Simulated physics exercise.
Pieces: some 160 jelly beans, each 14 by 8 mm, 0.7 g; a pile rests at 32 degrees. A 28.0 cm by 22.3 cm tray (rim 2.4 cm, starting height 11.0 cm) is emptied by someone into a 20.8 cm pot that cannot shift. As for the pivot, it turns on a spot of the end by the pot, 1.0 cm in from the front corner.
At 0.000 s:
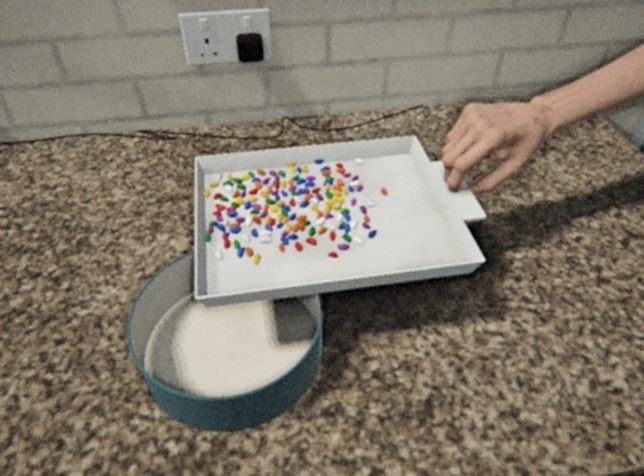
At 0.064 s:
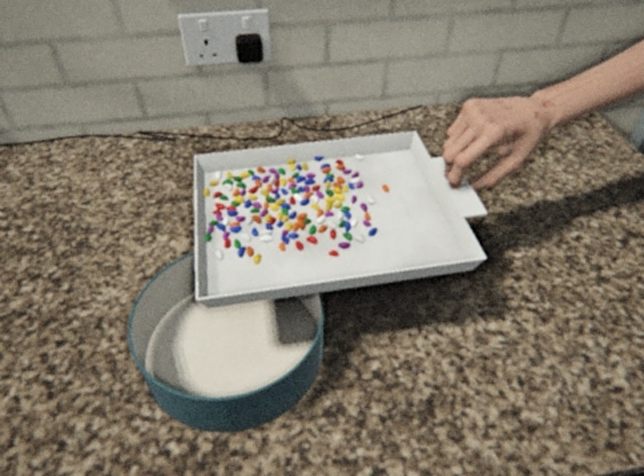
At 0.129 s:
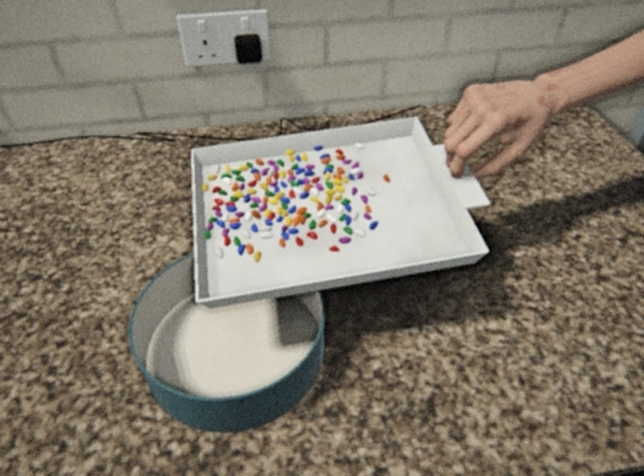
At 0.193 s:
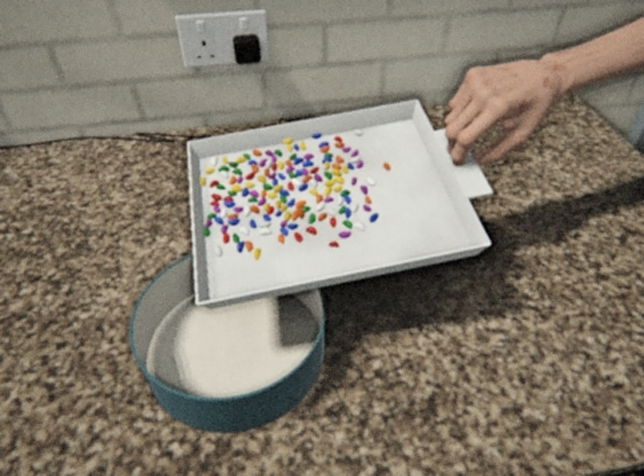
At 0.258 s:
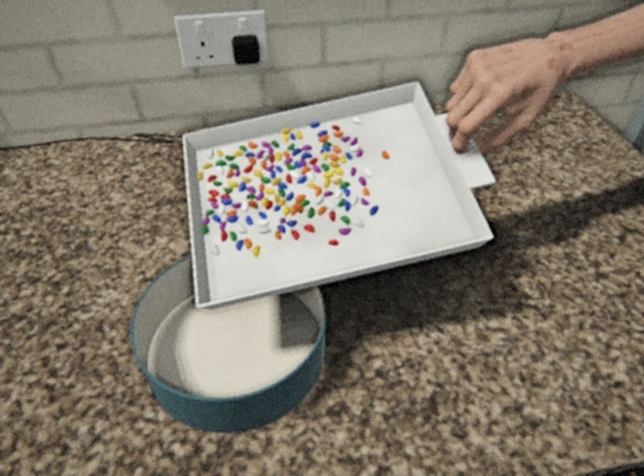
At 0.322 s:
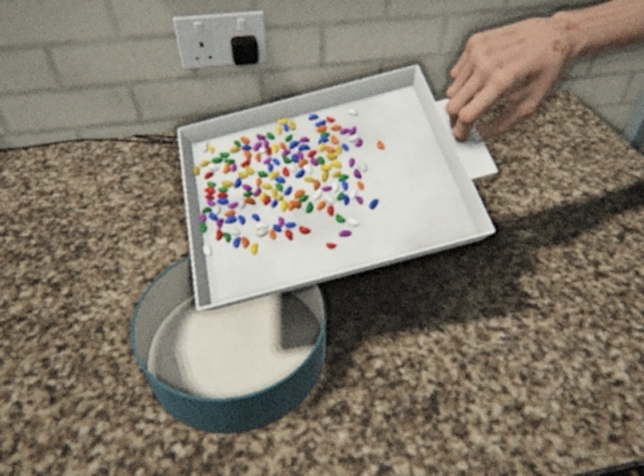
In the video, a hand at the right raises its end of a white tray scattered with colourful jelly beans, steadily tilting it down toward the left above a teal pot, while the beans stay spread in much the same place.
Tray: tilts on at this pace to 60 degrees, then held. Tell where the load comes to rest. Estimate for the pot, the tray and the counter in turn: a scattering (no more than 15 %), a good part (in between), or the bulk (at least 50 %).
Estimate - pot: A good part, tray: The bulk, counter: A scattering.
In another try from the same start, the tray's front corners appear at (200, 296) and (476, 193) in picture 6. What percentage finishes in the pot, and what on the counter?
Pot 0; counter 0.
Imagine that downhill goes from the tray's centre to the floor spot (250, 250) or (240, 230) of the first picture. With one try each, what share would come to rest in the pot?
Roughly 10 per cent on the first try and 0 per cent on the second.
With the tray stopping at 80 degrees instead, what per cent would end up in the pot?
Pot share: About 95 per cent.
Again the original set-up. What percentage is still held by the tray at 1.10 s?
Around 75 percent.
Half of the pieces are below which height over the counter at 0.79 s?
Roughly 16 centimetres.
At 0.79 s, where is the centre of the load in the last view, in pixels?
My estimate is roughly (226, 269).
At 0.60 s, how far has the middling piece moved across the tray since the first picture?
6 cm.
After 0.60 s, tilt 39 degrees; the tray holds 100 %, the pot 0 %.
Then, at 0.79 s, tilt 53 degrees; the tray holds 95 %, the pot 0 %.
After 1.10 s, tilt 60 degrees; the tray holds 75 %, the pot 25 %.
At rest (2.3 s), pot 35 %, tray 65 %, counter 0 %.
